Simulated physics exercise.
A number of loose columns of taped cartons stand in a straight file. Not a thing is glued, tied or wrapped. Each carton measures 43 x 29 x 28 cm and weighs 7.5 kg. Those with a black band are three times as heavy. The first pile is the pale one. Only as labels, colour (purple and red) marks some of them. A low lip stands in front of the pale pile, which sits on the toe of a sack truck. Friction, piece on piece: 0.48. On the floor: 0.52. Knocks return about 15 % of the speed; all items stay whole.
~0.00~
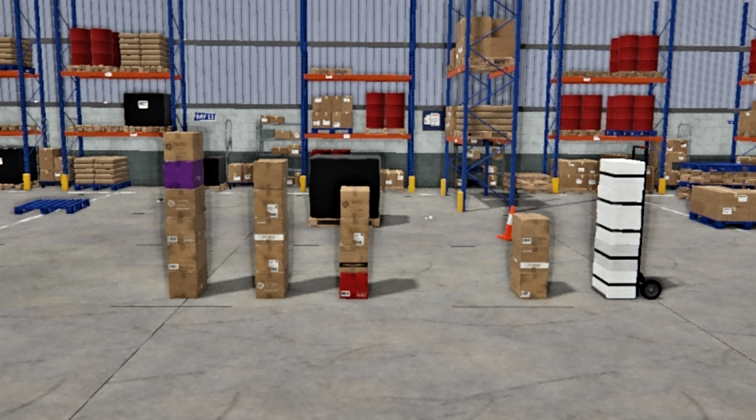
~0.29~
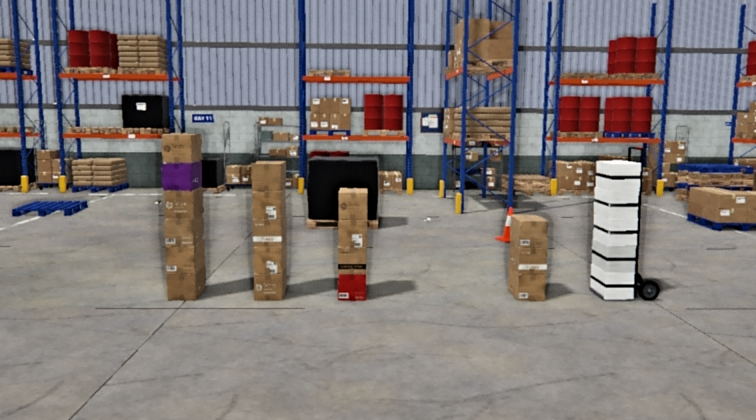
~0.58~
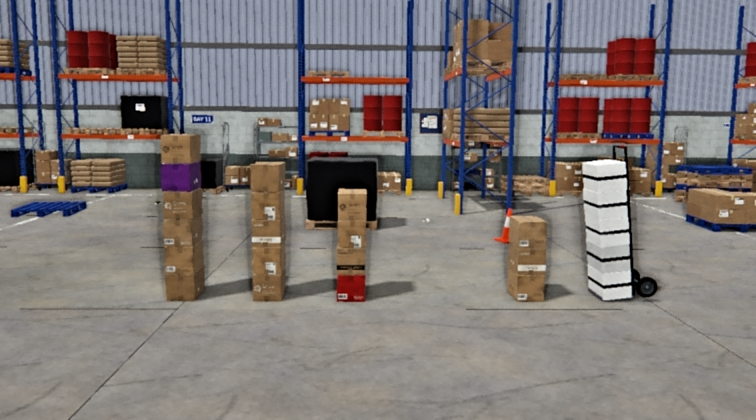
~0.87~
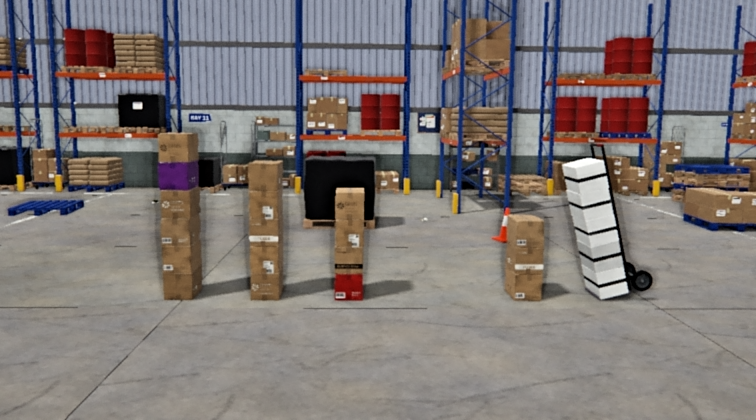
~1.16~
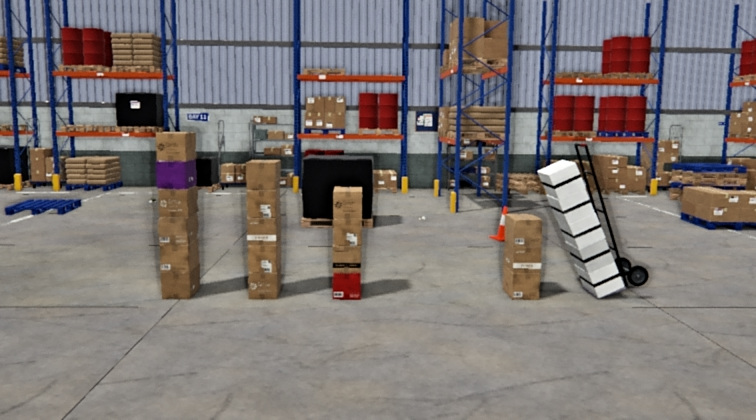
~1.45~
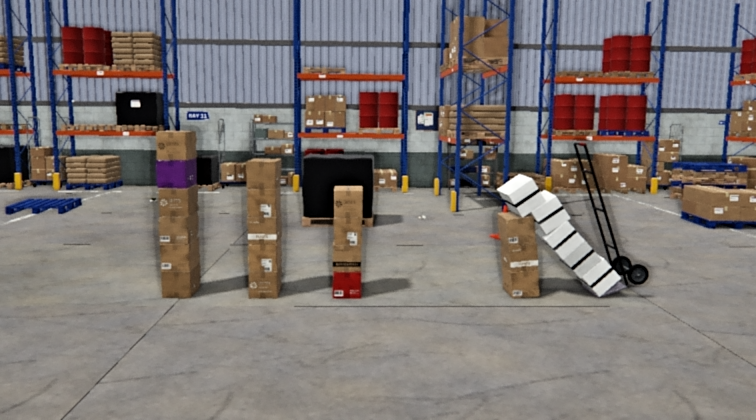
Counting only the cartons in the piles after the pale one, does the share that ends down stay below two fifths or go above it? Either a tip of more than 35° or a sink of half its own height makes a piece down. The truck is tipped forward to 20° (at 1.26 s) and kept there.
It stays below two fifths.
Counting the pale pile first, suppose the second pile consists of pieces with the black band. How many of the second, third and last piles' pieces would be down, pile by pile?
Second: 3; third: 0; last: 0.
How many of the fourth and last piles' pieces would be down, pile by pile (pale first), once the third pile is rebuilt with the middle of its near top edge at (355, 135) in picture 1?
Result: Fourth pile 0, last pile 0.
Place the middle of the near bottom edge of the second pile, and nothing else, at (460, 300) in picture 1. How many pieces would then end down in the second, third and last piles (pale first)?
Second 2, third 0, last 0 down.
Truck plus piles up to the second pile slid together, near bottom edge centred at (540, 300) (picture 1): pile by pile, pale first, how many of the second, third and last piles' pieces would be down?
Counts down - second: 3; third: 0; last: 0.
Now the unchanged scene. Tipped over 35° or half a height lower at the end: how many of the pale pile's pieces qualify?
The number you get is 5.
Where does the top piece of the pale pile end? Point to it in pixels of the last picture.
It should be centred near (365, 279) in the final frame.
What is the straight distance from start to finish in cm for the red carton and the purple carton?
Moved: Red 10, purple 0.
After 1.64 s, 5 of the pale pile down; none of the 18 other cartons down, 3 disturbed.
After 1.98 s, 5 of the pale pile down; 3 of the 18 other cartons down.
At rest (2.9 s), 5 of the pale pile down; 3 of the 18 other cartons down; red carton shifted 10 cm; purple carton unmoved. That is 17 per cent. As the last picture would show them, middles, red carton near (338, 281), purple carton near (177, 173).
